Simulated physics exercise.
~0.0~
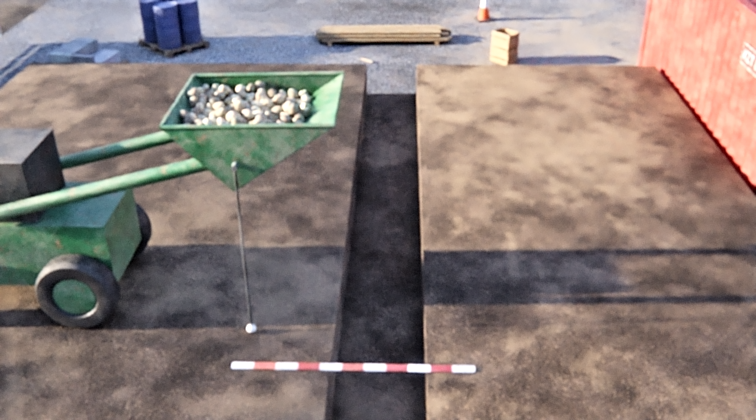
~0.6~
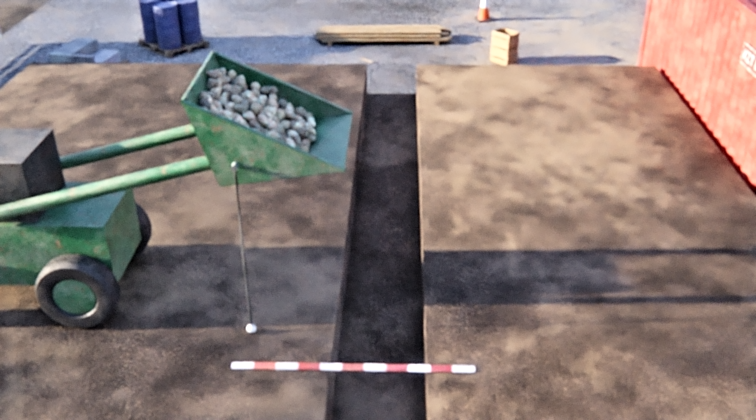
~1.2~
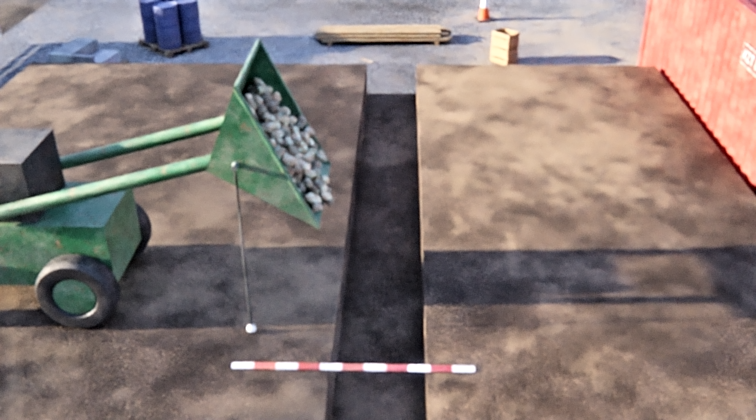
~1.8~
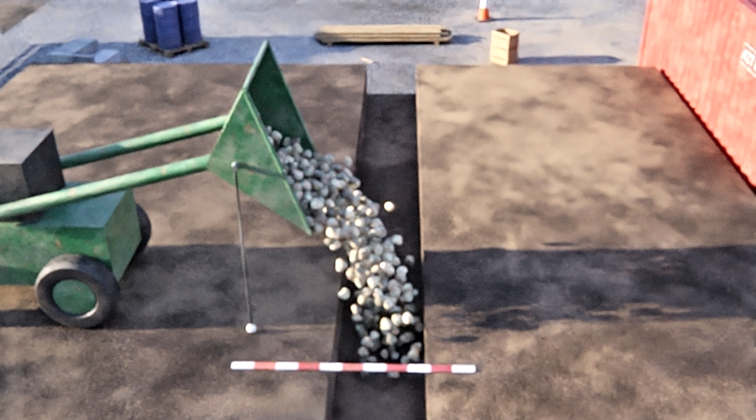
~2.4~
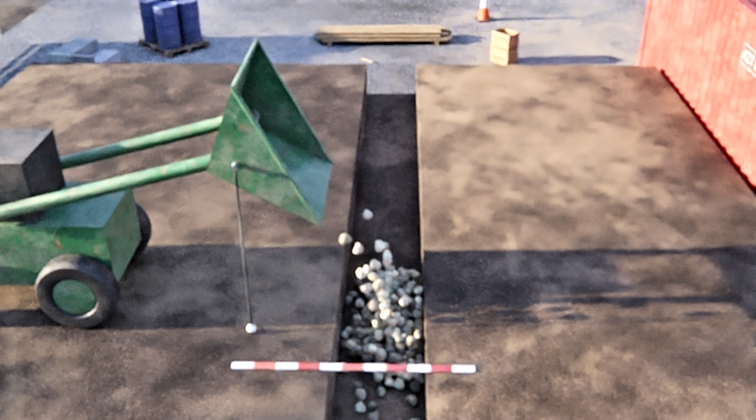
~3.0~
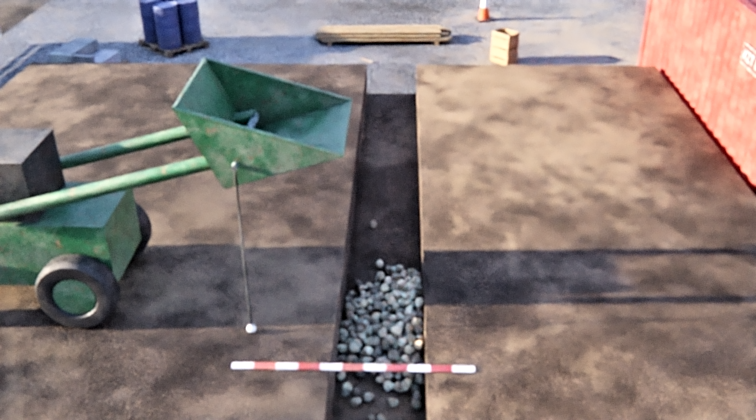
In a yard, a green loader tips its bucket, drops cobbles into a trench, and levels back.
